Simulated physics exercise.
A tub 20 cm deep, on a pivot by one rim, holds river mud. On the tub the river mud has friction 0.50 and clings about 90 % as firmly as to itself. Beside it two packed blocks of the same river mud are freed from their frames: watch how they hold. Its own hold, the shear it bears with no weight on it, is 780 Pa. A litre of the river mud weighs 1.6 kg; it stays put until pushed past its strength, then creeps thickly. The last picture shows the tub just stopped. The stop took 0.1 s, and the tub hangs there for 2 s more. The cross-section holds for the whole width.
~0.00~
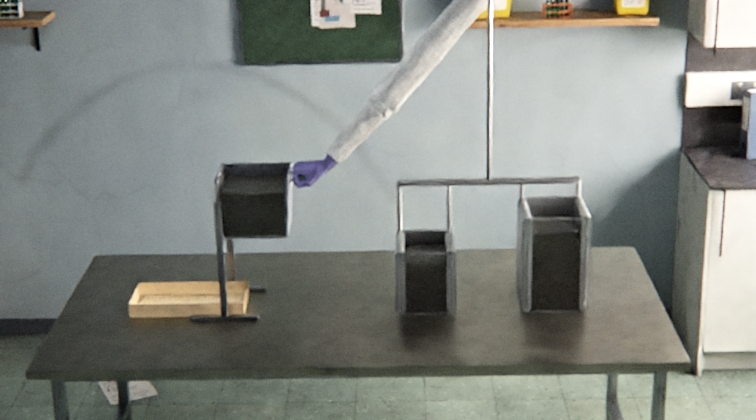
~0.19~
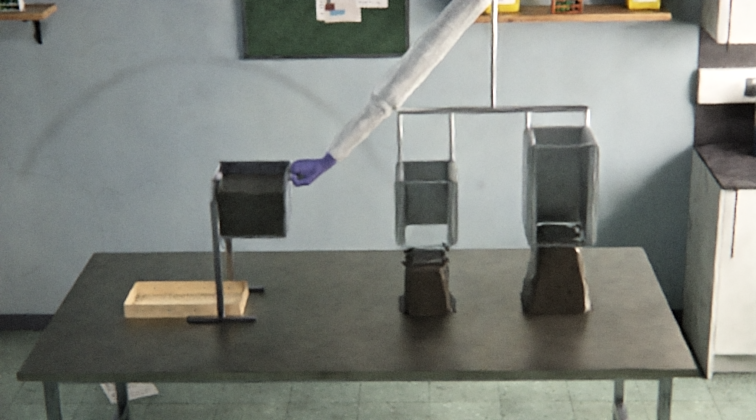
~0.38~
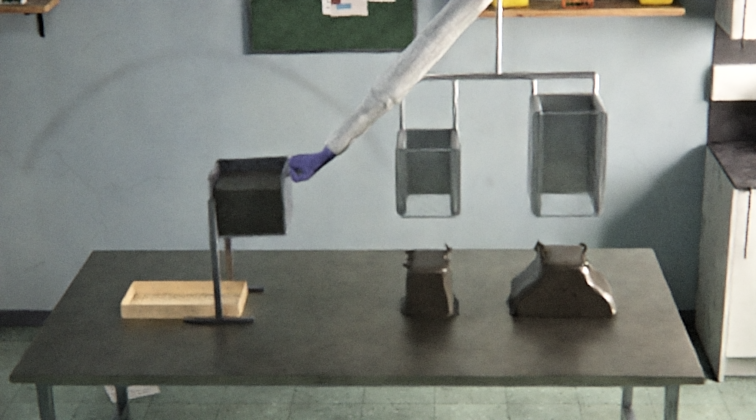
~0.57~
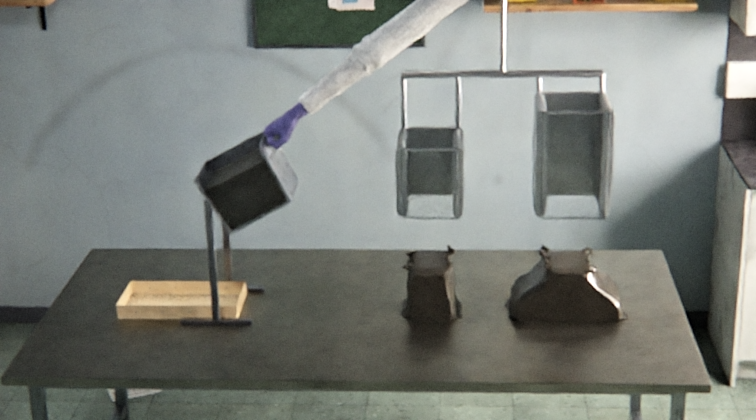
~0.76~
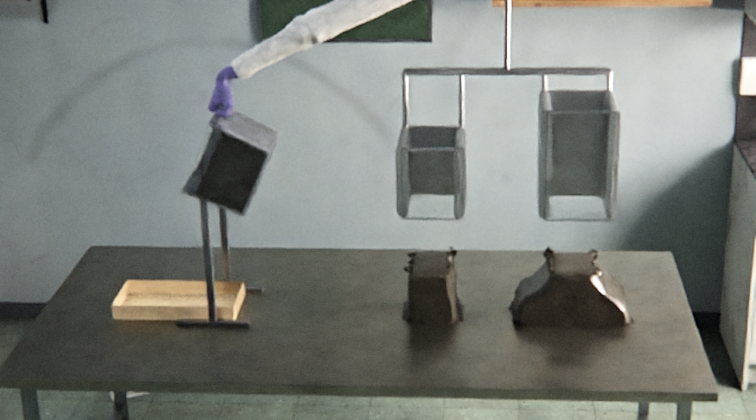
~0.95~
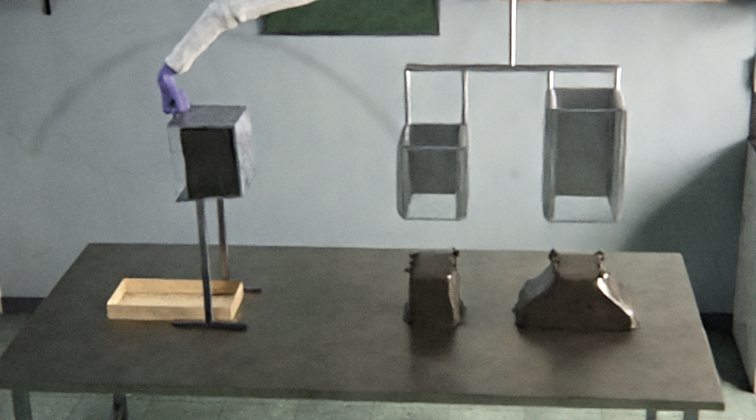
At the start, a purple-gloved hand holds a mud-filled tub on a stand while an overhead bar lifts two clear casings off dark mud blocks. The right block slumps into a wide mound and the left shortens slightly, then the hand swings the tub up and leftward onto its side.
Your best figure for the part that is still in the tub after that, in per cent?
It comes to some 50 %.
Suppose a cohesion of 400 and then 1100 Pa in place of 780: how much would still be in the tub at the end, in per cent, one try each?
In turn about 35 %, 100 %.
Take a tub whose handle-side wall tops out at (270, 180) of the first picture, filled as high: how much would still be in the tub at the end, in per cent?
It would be near 100 %.
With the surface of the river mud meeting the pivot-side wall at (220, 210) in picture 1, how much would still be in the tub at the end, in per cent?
In that case some 100 per cent.
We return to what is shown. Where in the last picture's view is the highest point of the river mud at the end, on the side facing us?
At about (219, 166).
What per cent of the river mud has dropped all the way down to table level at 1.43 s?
Near 0 %.
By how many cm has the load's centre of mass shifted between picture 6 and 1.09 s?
Some 4 cm.
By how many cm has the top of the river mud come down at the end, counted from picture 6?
Roughly 12 cm.
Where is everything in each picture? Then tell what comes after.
The first picture shows handle-side rim at (285, 181), tilt 0 degrees; top of the river mud at (220, 194); blocks stand 19 cm, 29 cm (left to right).
The second picture shows handle-side rim at (283, 180), tilt 0 degrees; top of the river mud at (216, 192); blocks stand 18 cm, 26 cm (left to right).
The third picture shows handle-side rim at (281, 176), tilt 3 degrees; top of the river mud at (275, 189); blocks stand 18 cm, 19 cm (left to right).
The fourth picture shows handle-side rim at (258, 148), tilt 28 degrees; top of the river mud at (265, 162); blocks stand 18 cm, 18 cm (left to right).
The fifth picture shows handle-side rim at (208, 126), tilt 65 degrees; top of the river mud at (221, 135); blocks stand 18 cm, 18 cm (left to right).
The sixth picture shows handle-side rim at (167, 128), tilt 93 degrees; top of the river mud at (223, 129); blocks stand 18 cm, 18 cm (left to right).
After 1.09 s, the tub is at 93 degrees and holds 99 %.
After 1.26 s, the tub is at 93 degrees and holds 71 %.
After 1.43 s, the tub is at 93 degrees and holds 52 %.
After 1.60 s, the tub is at 93 degrees and holds 50 %.
After 2.95 s, at the end, the tub is at 93 degrees and holds 50 %.
